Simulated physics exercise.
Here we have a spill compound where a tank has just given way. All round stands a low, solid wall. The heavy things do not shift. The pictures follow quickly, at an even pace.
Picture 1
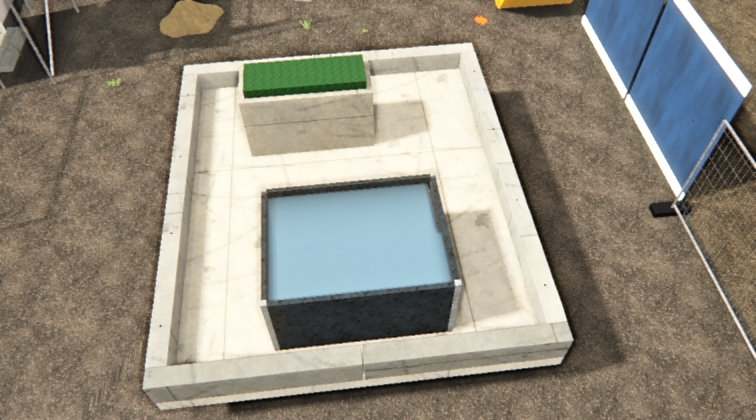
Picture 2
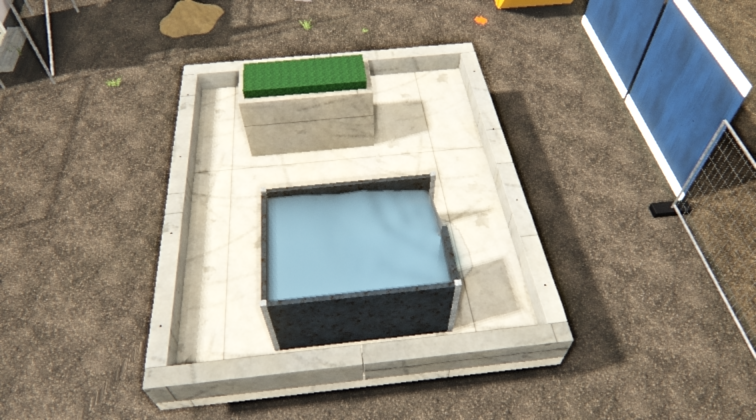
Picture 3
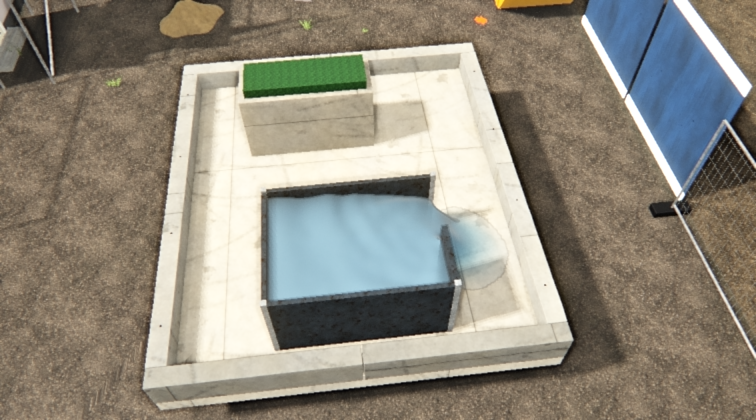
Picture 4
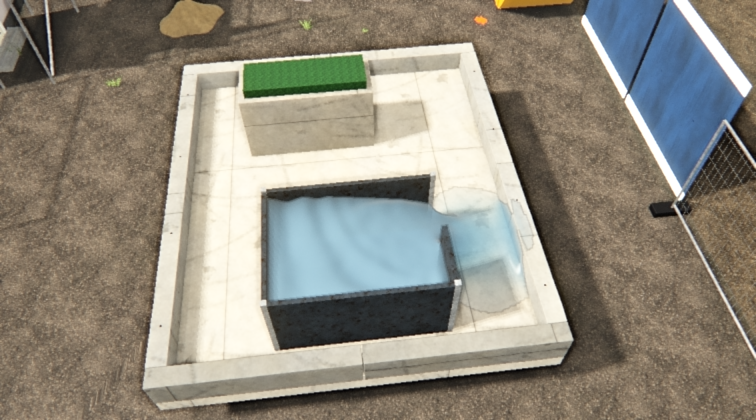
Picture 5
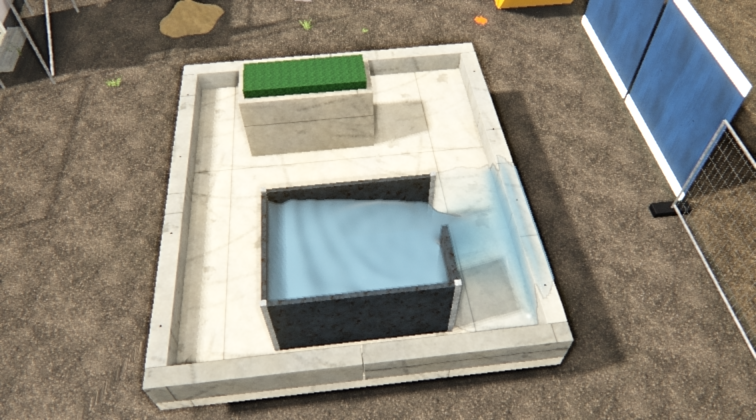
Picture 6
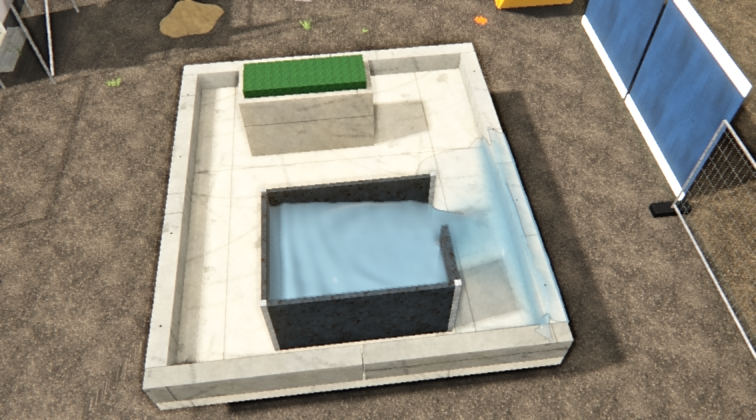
At first, a dark-walled tank full of still blue water stands inside a low, pale wall, near a block topped with green. Then a gap opens in its right side and water pours out across the pale floor, reaches the right-hand wall and spreads along it as the tank's level drops.
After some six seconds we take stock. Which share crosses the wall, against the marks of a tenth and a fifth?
Over the wall goes a tenth to a fifth.
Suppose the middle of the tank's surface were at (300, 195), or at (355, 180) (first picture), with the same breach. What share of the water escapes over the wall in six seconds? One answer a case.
Roughly 6 per cent, then 10 per cent.
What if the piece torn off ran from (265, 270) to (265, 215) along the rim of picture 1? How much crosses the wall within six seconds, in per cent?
About 14 per cent.
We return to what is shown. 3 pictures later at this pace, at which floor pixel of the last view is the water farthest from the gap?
Near (454, 81).
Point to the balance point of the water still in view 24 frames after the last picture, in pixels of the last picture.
Roughly at (366, 216).
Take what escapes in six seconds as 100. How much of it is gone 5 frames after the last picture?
Close to 35 %.
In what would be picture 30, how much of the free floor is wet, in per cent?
Roughly 80 per cent.
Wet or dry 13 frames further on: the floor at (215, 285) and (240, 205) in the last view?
In that order: Free of water, no water.
A moment on, water covers 25 % of the floor; the low wall has let 2 % over.
Next, water covers 30 % of the floor; the low wall has let 4 % over.
Then, water covers 45 % of the floor; the low wall has let 11 % over.
Later, water covers 65 % of the floor; the low wall has let 13 % over.
In the end, water covers 75 % of the floor; the low wall has let 13 % over.
